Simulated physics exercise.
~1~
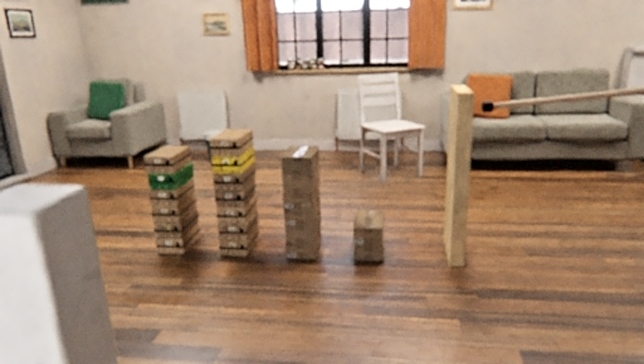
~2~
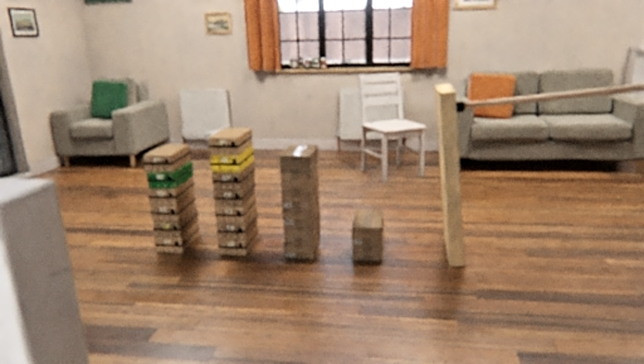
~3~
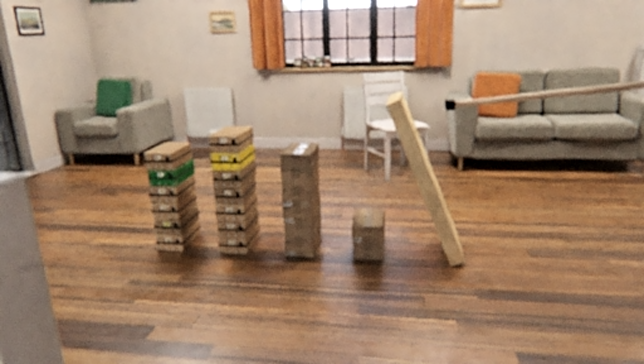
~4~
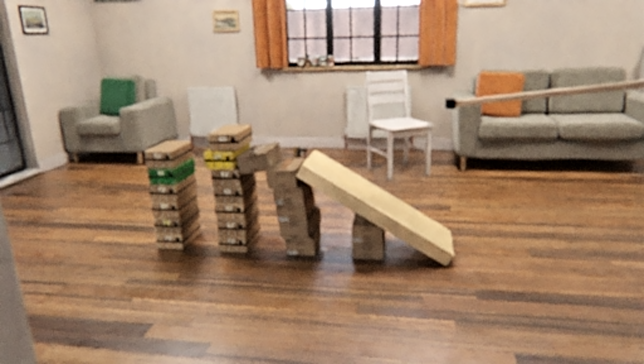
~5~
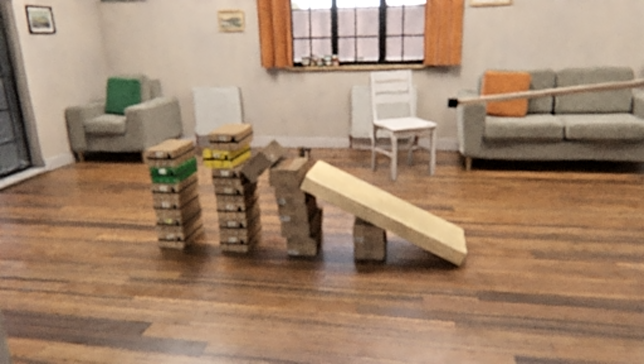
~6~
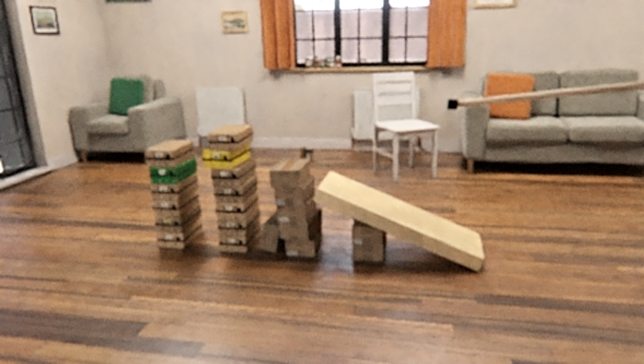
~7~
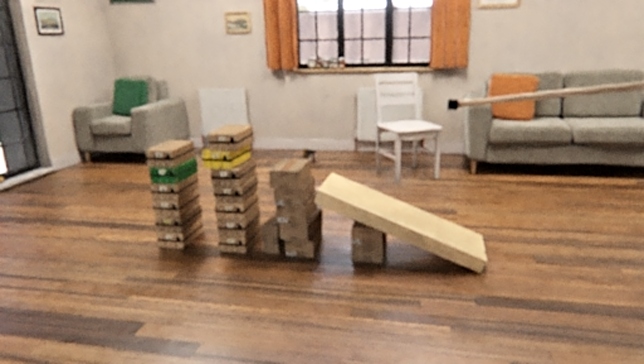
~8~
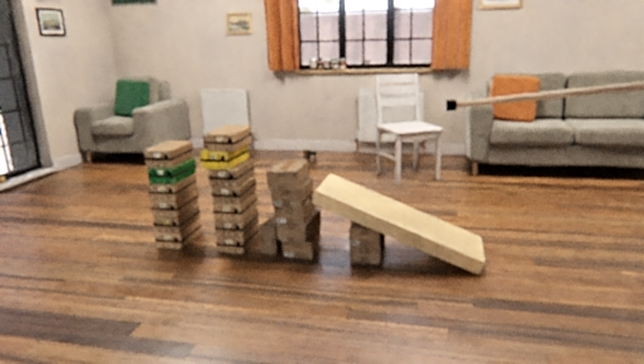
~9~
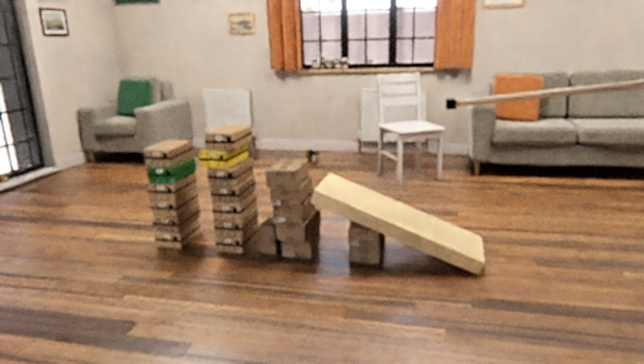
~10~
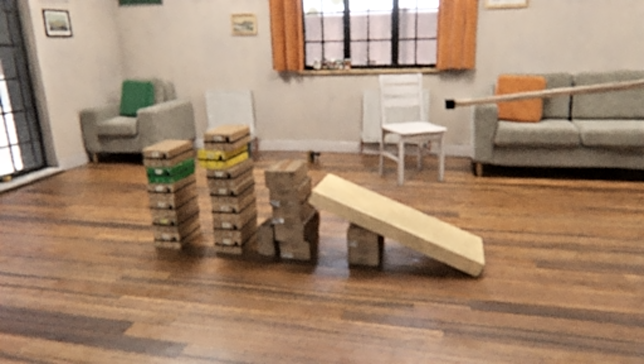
The footage shows a pole tipping an upright board leftward over a short stack and into a taller pile of boxes, shifting it and knocking one box down beside it; the board rests slanted on the short stack, while the piles with green and yellow boxes stay standing.
